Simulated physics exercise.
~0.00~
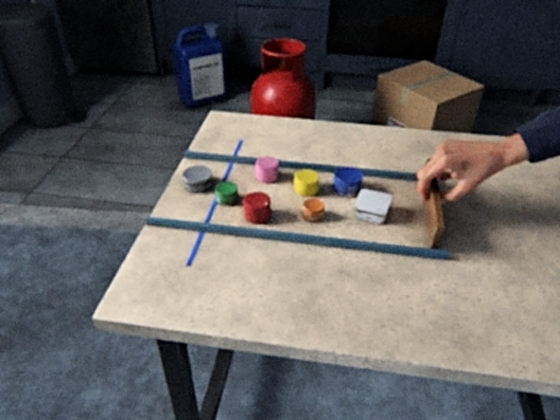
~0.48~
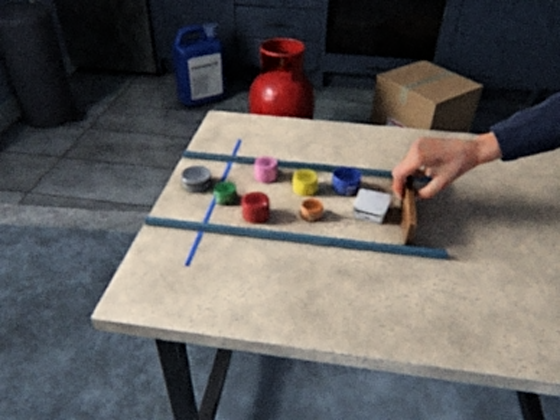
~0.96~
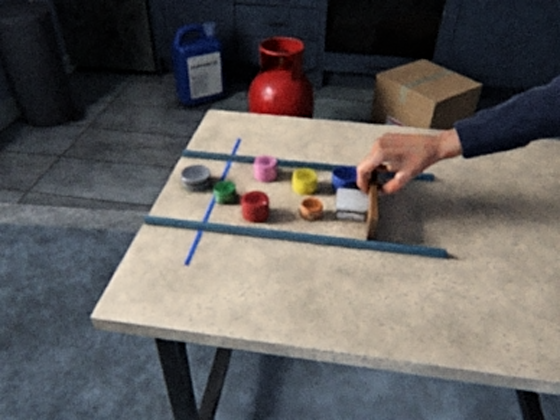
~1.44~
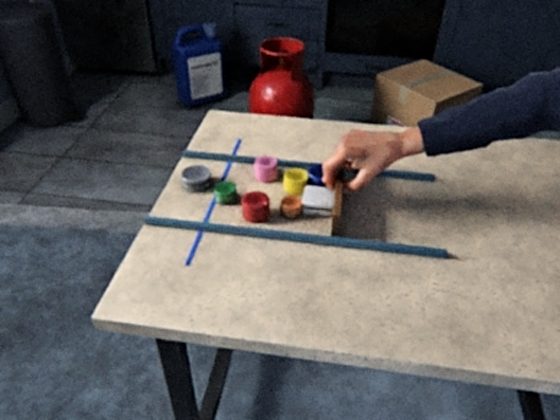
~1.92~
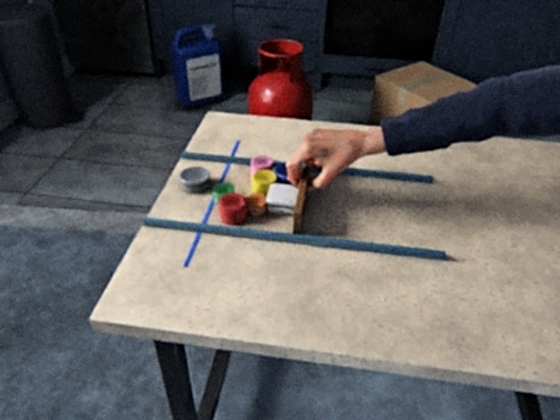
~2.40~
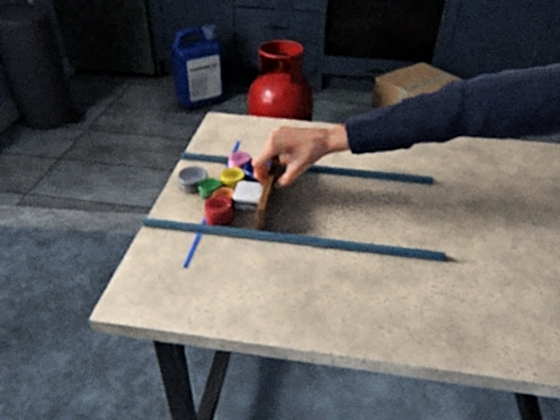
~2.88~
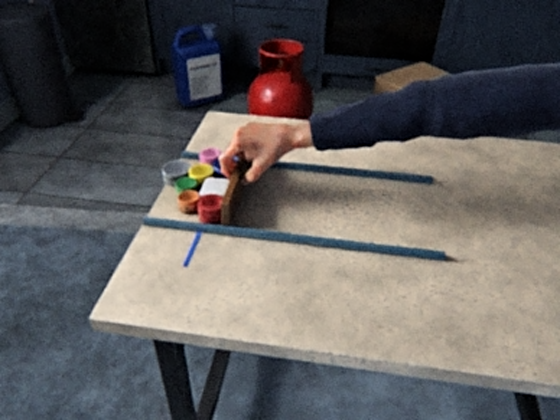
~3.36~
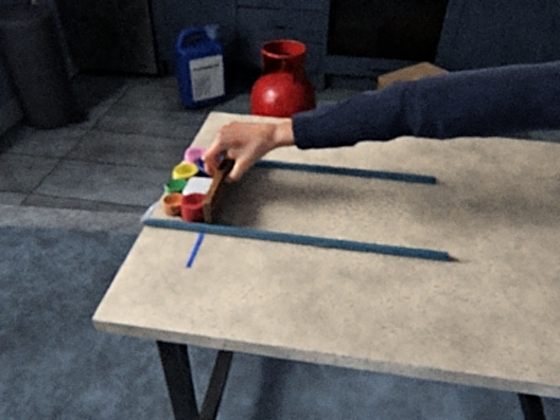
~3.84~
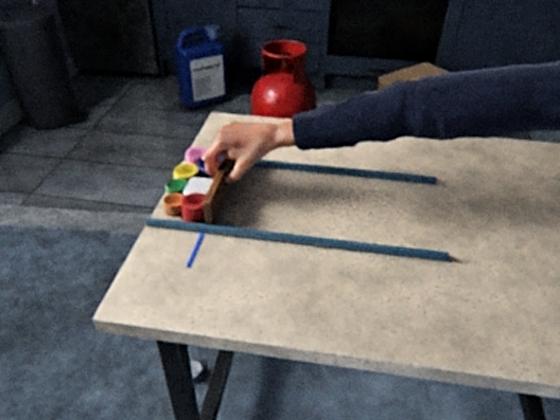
A hand slides a board left, bunching small tubs until the grey one falls off.
